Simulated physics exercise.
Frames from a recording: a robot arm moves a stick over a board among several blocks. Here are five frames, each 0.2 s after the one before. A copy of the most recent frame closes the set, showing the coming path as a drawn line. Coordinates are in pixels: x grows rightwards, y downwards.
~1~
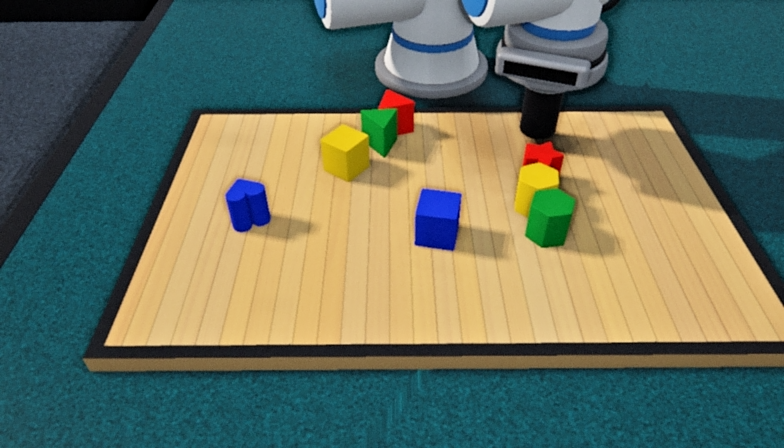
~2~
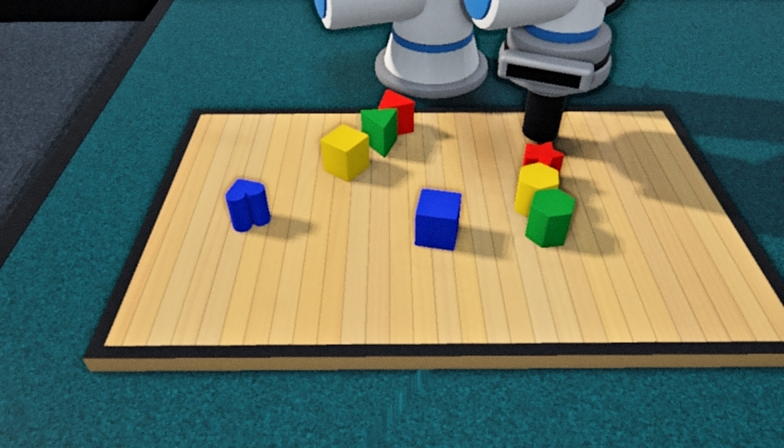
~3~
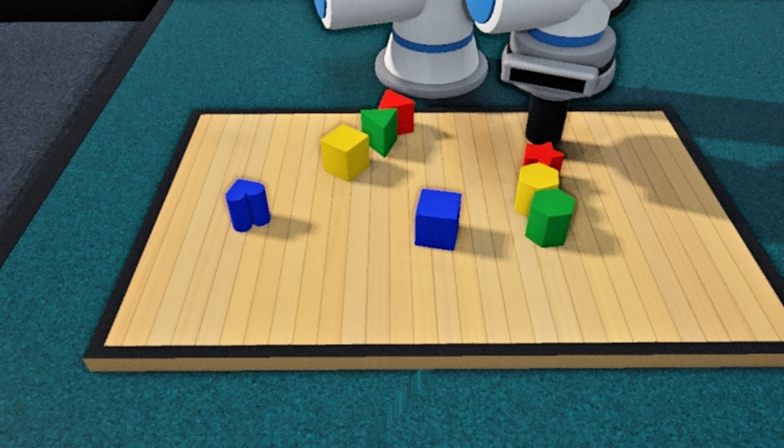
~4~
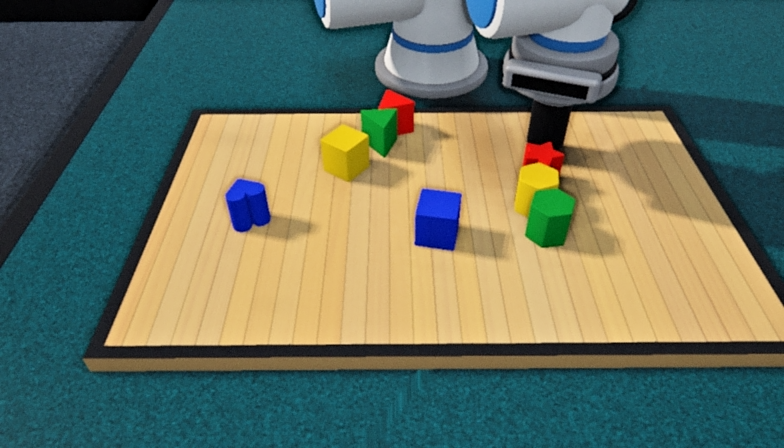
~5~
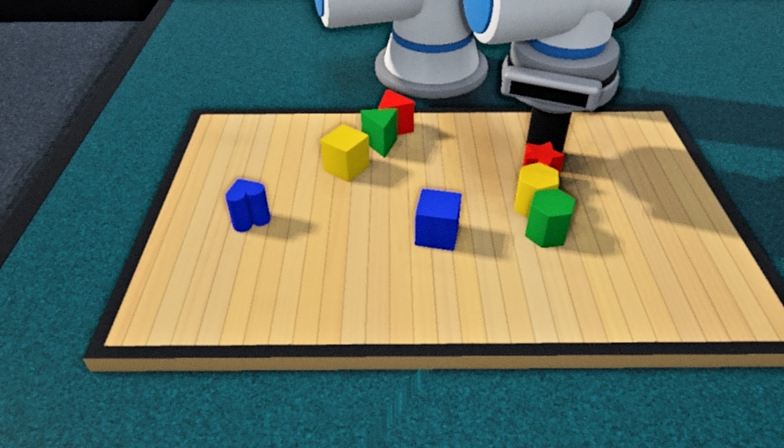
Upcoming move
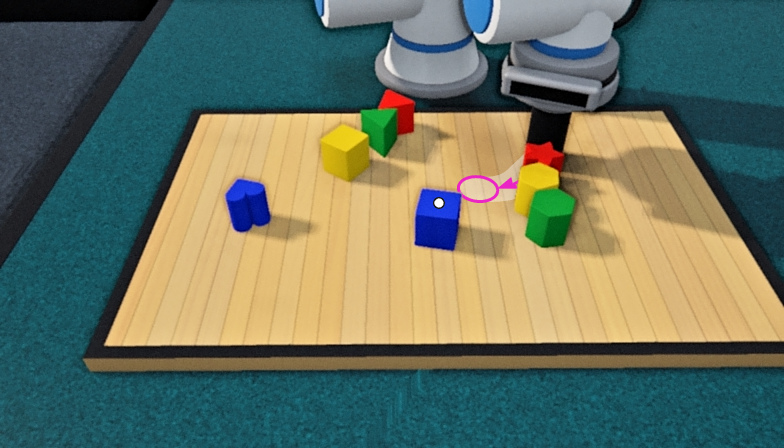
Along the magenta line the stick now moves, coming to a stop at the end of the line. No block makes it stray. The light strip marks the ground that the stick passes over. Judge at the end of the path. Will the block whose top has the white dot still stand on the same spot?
Answer: Yes.
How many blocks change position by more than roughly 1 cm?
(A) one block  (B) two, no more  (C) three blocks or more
My answer is option C.
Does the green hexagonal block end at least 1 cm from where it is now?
Short answer: Yes.
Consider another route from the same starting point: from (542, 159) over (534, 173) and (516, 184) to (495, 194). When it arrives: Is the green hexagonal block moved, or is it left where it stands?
By the time the path is finished, it has moved at least a centimetre.
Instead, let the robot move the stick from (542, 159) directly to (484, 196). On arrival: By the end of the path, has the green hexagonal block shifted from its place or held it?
Shifted out of place.
Path on the board, from (542, 159) over (528, 174) and (508, 186) to (478, 189); the dot is on the blue square.
The first path, step by step. One third of the way, stick (529, 164); yellow hexagonal block (538, 183); red star-shaped block (545, 163); green hexagonal block (555, 208).
Two thirds of the way, stick (510, 177); yellow hexagonal block (538, 196); red star-shaped block (537, 173), turned 25° anticlockwise; green hexagonal block (560, 221), turned 15° anticlockwise.
At the end, stick (479, 179); blue square in place; yellow hexagonal block (538, 197); red star-shaped block (535, 173), turned 35° anticlockwise; green hexagonal block (561, 222), turned 15° anticlockwise.
